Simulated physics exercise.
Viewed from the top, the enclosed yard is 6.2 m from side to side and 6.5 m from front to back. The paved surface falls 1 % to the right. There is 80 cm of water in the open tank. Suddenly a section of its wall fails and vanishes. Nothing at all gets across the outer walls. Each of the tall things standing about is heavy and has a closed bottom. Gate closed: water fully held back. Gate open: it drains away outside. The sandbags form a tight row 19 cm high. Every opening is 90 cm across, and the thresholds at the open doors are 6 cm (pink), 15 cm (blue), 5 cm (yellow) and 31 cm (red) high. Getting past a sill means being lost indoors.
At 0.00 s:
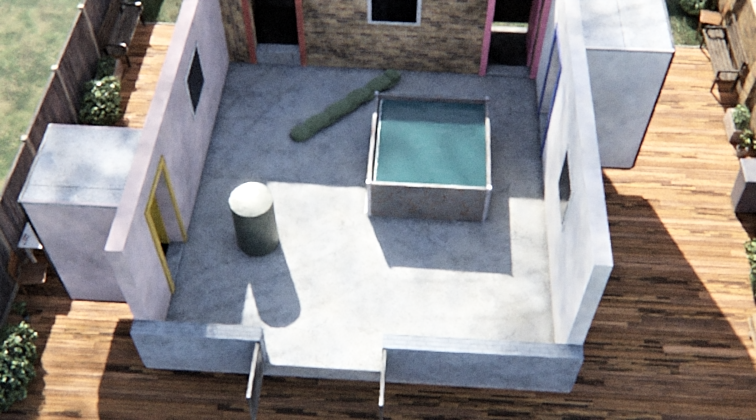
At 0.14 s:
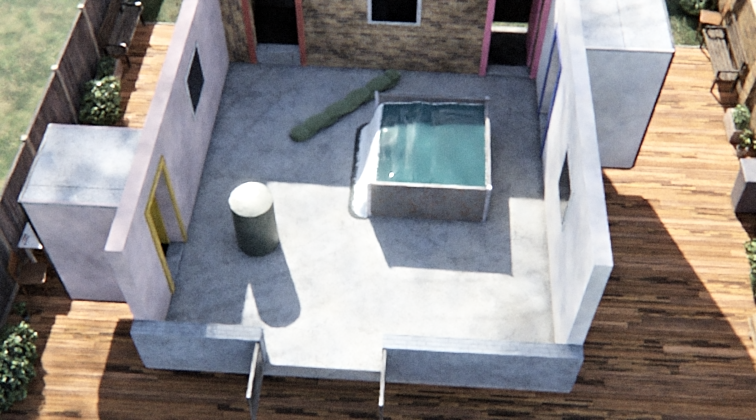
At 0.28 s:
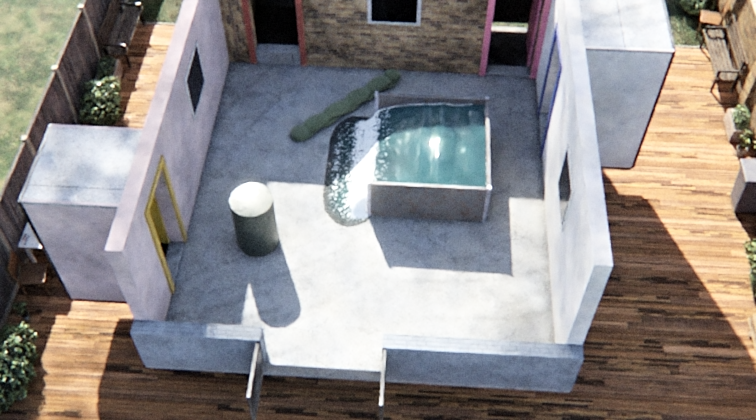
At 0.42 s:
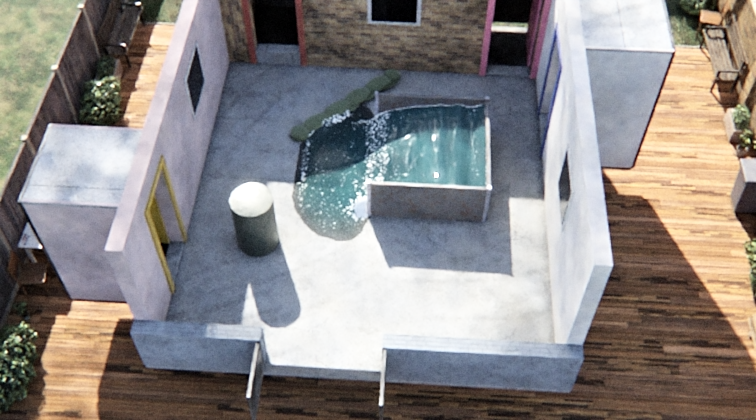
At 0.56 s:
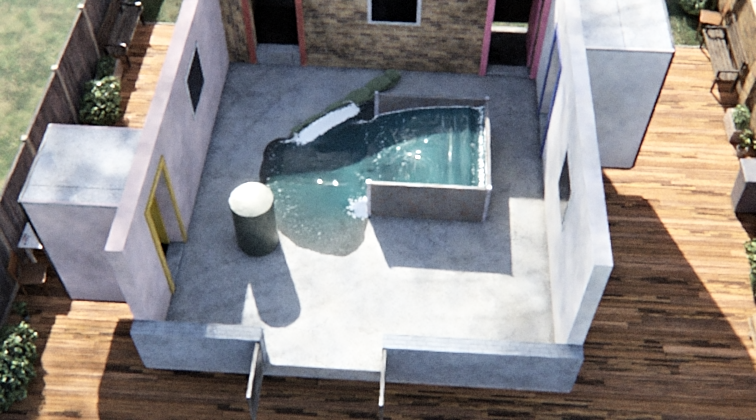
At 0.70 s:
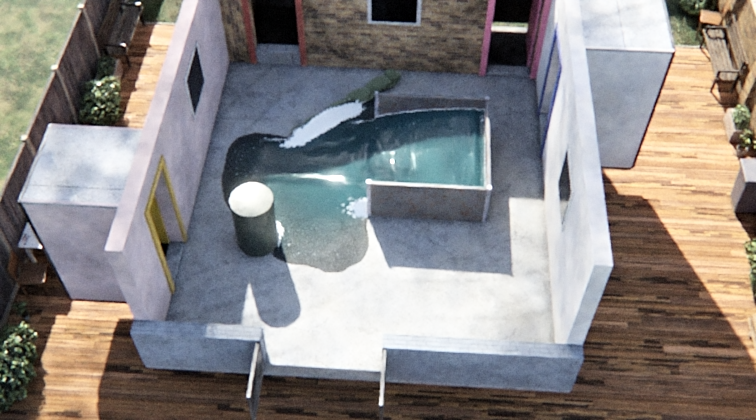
Walled concrete yard, water bursting from the left side of an open tank, spreading past a green hedge and around a cylinder.
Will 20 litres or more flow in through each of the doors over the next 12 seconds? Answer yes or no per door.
Pink door: Yes, blue door: No, yellow door: Yes, red door: No.
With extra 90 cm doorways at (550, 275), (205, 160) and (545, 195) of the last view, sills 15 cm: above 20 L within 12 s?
Result in order - not enough, more than that, not enough.
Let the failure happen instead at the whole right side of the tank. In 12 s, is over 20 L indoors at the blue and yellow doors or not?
Against that limit the blue door gives a greater amount and the yellow door gives a greater amount.
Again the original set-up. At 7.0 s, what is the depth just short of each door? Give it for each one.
You'd get pink at 7 cm, blue at 9 cm, yellow at 8 cm, and red at 15 cm.
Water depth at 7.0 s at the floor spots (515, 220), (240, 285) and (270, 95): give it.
The depths come out at 8, 6 and 12 centimetres, in the order listed.
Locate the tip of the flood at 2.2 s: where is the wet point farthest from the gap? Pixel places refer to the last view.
That lands around (161, 343) in the last picture.
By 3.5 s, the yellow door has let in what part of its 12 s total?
That works out near 50%.
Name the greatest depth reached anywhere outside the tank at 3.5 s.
Around 30 centimetres deep.
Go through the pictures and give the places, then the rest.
In the first picture, the open tank at (430, 142) is whole and still, 80 cm deep.
In the second picture, water pours out at (375, 158) and has run 1.1 m, to (364, 217); typically 10 cm deep outside, 80 cm at the open tank's back.
In the third picture, the front is at (343, 222), 1.3 m from the gap at (375, 160); 1.7 m2 of floor is under water; 80 cm left at the back of the open tank.
In the fourth picture, the front is at (321, 232), 1.7 m from the gap at (375, 161); 3.2 m2 of floor is under water; 77 cm left at the back of the open tank.
In the fifth picture, water pours out at (375, 162) and has run 2.1 m, to a hidden place; typically 12 cm deep outside, 68 cm at the open tank's back.
In the sixth picture, the front is at (227, 183), 2.7 m from the gap at (375, 162); 6.6 m2 of floor is under water; 69 cm left at the back of the open tank.
After 1.4 s water covers 35 % of the floor and is deepest (50 cm) near (210, 185); pink door not reached, blue door not reached, yellow door 4 cm at the sill, 0 L in, red door not reached.
After 2.2 s water covers 55 % of the floor and is deepest (44 cm) near (230, 61); pink door not reached, blue door not reached, yellow door 14 cm at the sill, 7 L in, red door 10 cm at the sill, 0 L in.
After 3.5 s water covers 60 % of the floor and is deepest (30 cm) near (183, 344); pink door 3 cm at the sill, 0 L in, blue door not reached, yellow door 12 cm at the sill, 45 L in, red door 20 cm at the sill, 0 L in.
After 7.0 s water covers 95 % of the floor and is deepest (19 cm) near (380, 76); pink door 7 cm at the sill, 21 L in, blue door 9 cm at the sill, 0 L in, yellow door 8 cm at the sill, 81 L in, red door 15 cm at the sill, 0 L in.
After 12.0 s water covers 95 % of the floor and is deepest (12 cm) near (553, 367); pink door 10 cm at the sill, 43 L in, blue door 10 cm at the sill, 0 L in, yellow door 5 cm at the sill, 92 L in, red door 7 cm at the sill, 0 L in.
